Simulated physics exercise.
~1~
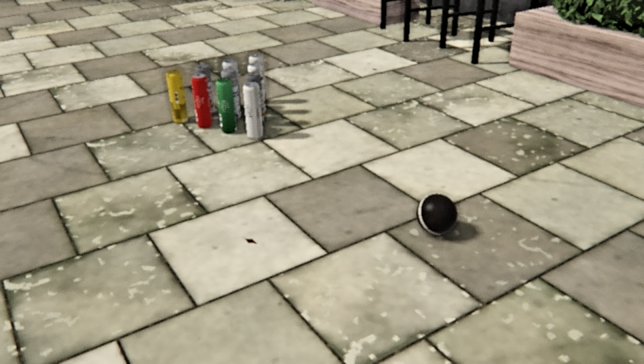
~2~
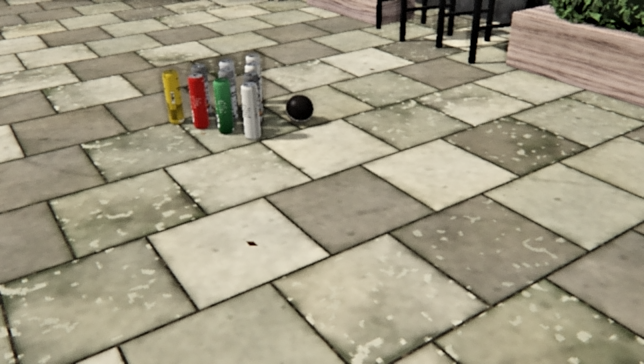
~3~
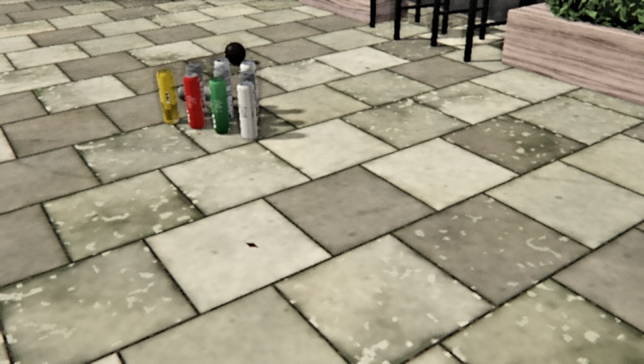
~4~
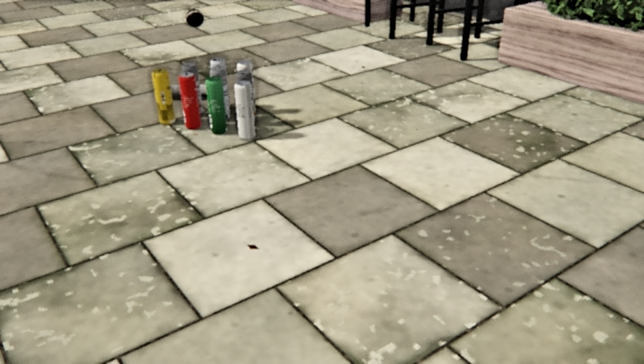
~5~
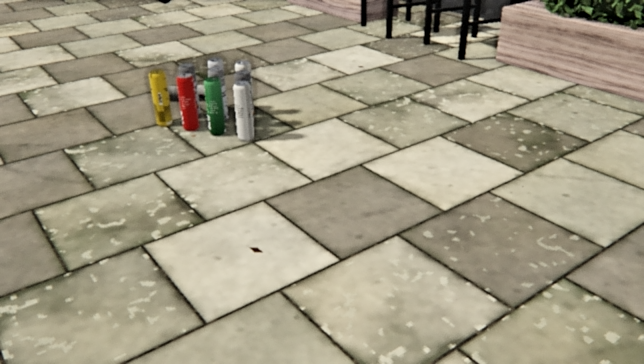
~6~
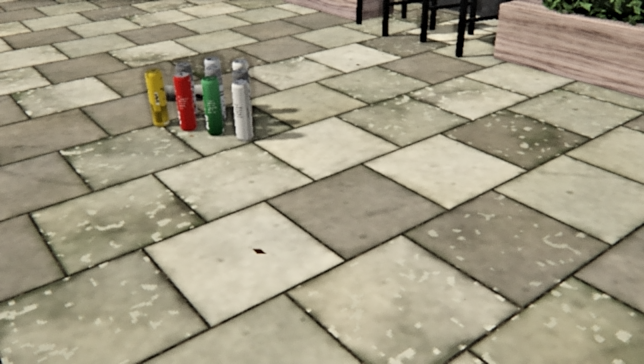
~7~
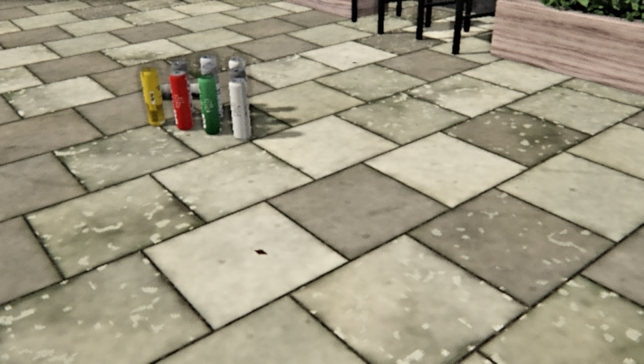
A black ball with a pale stripe rolls across a patio of grey and cream stone slabs, seen from above at an angle, with dark metal legs and a planter at the upper right. Ahead of it, to the upper left, stands a tight cluster of upright tubes, yellow, red, green and grey. The ball travels left and away, reaches the back of the cluster and knocks one grey tube onto its side. It rolls on beyond them and leaves the view at the top. As the view drifts slightly, the yellow, red and green tubes remain standing in place.
